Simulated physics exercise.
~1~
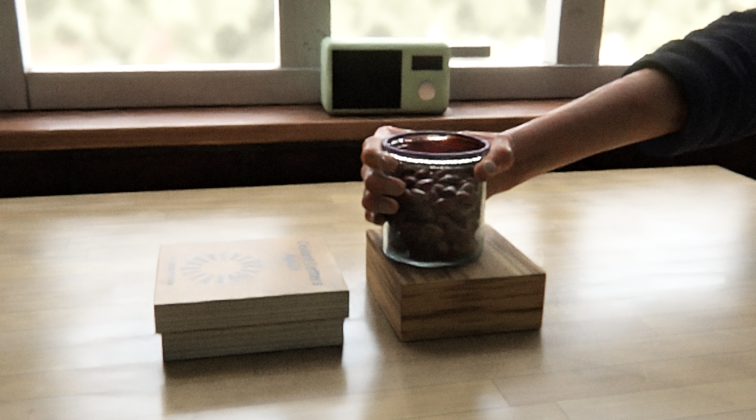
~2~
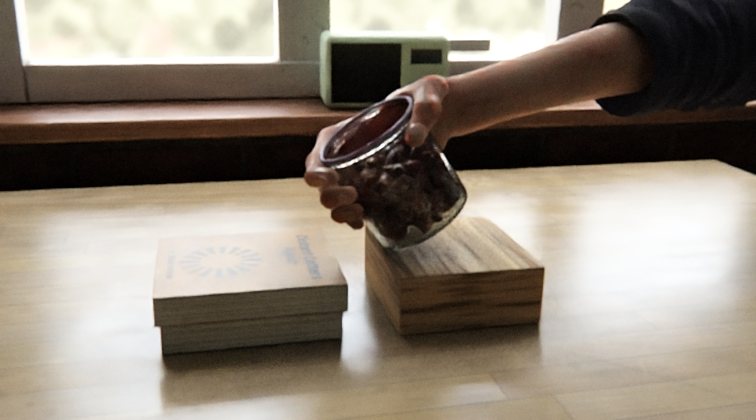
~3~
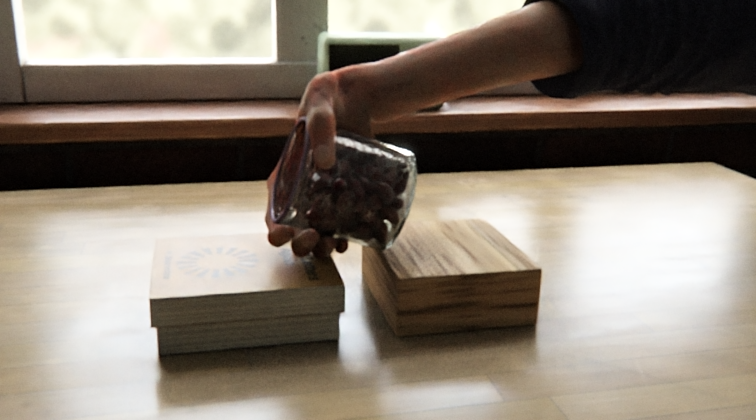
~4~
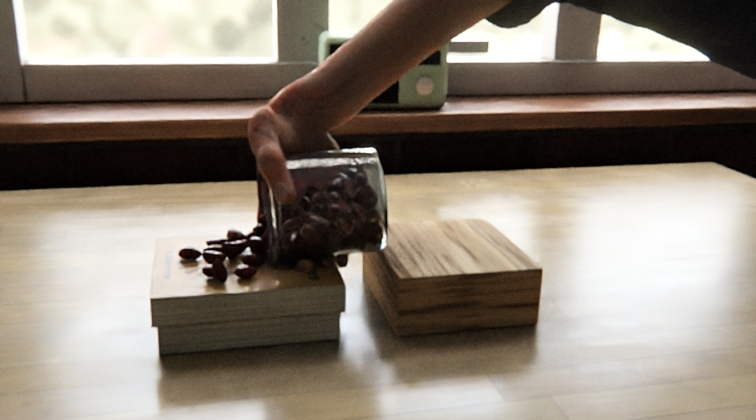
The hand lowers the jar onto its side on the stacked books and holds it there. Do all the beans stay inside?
No, once the jar is lying on its side on the books, some of the dark beans tumble out of its mouth onto the top cover.
